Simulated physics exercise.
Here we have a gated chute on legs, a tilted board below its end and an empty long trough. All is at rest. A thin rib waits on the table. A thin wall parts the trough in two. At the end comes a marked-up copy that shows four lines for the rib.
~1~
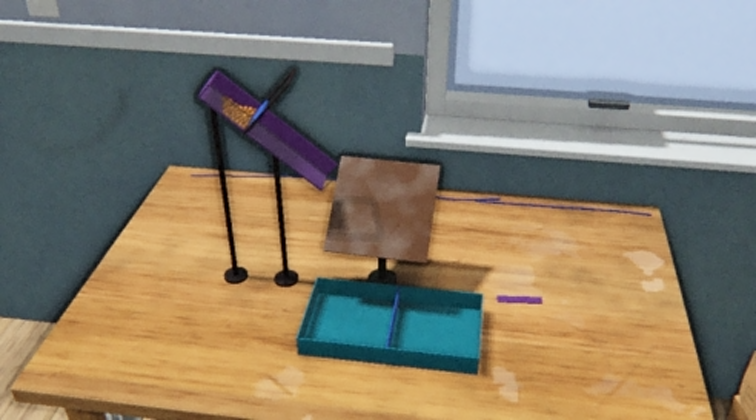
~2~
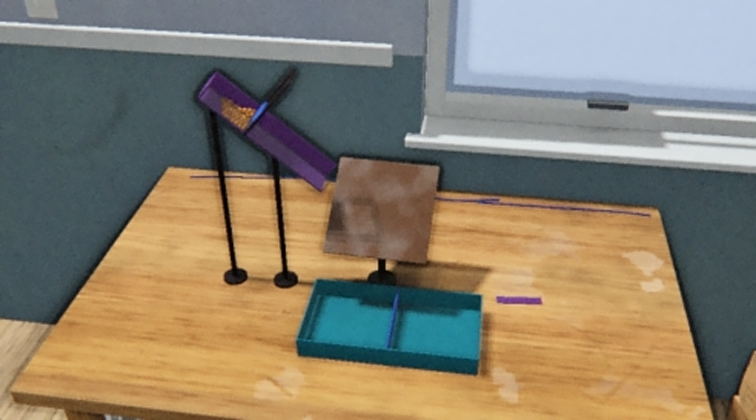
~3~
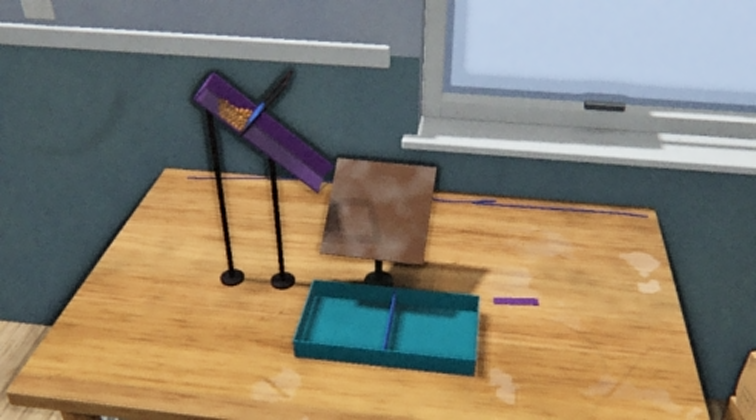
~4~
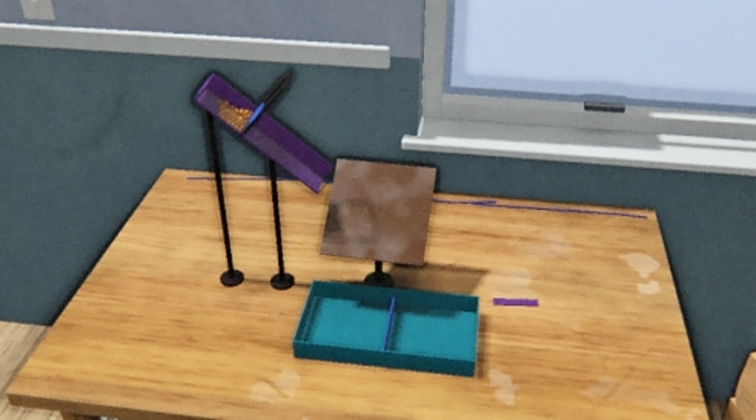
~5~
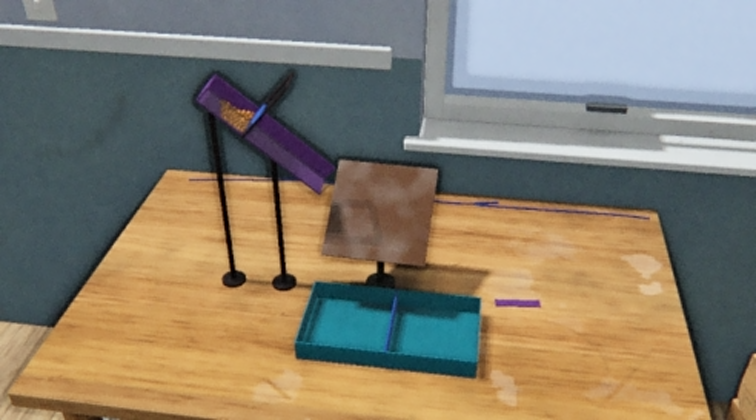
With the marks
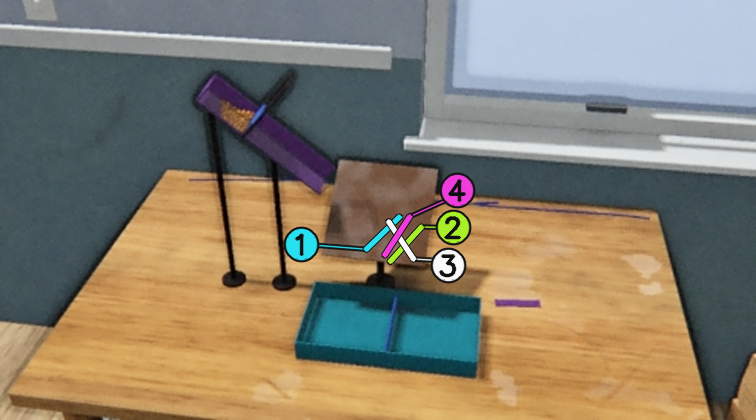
A purple chute on thin black legs slopes down to the right over a pale wooden table, seen from above and in front, with a dark teal wall and a window behind. Small orange-brown pieces sit behind its blue gate, a mottled brown board tilts beneath its lower end, and an empty teal trough with a blue divider lies in front, a purple strip to its right. Nothing on the table moves; only the view shifts very slightly.
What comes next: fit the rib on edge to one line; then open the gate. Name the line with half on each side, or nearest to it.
3 works best here.
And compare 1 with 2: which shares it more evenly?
Line 2.
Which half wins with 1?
More lands on the left.
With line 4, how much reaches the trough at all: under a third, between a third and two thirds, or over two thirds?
Over two thirds.
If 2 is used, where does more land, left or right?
More lands on the left.
On the marked copy, line 1 from (399, 216) to (366, 249); line 2 from (421, 227) to (390, 261); line 3 from (388, 221) to (413, 259); line 4 from (409, 216) to (384, 254).
Choosing 1, of what is caught, all in the left half, none in the right.
Choosing 2, of what is caught, most in the left half, a small part in the right.
Choosing 3, of what is caught, about half in the left half, about half in the right.
Choosing 4, of what is caught, nearly all in the left half, a small part in the right.
